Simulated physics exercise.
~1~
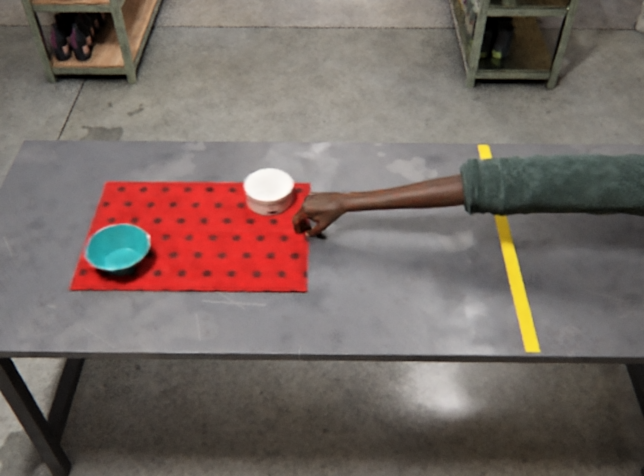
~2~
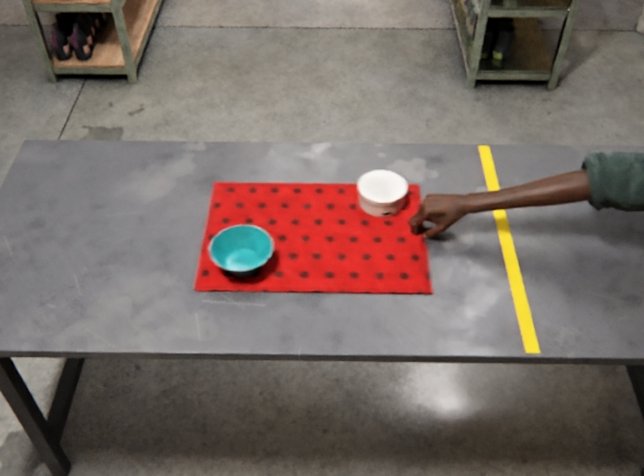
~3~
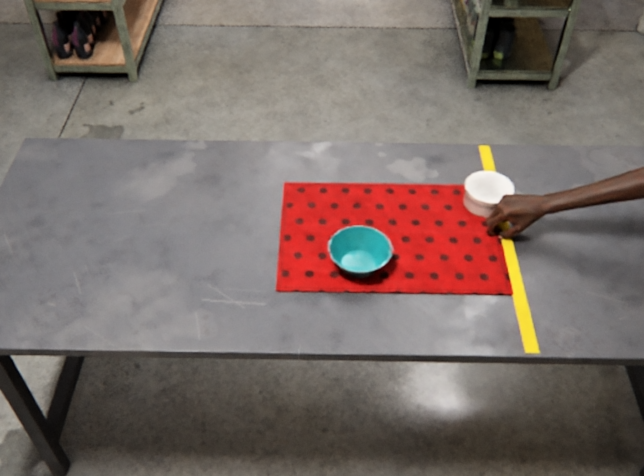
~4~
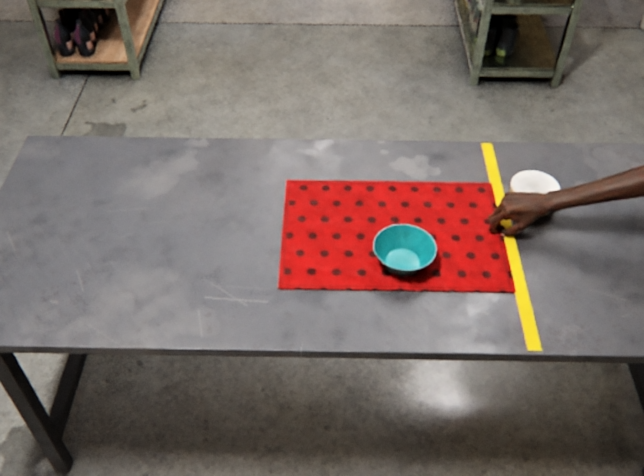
In this clip, a hand pulls a red dotted cloth carrying a turquoise bowl and a white tub rightward across a gray table to a yellow tape line, where the cloth stops; the tub slides off beyond its edge, while the bowl shifts right but stays on the cloth.
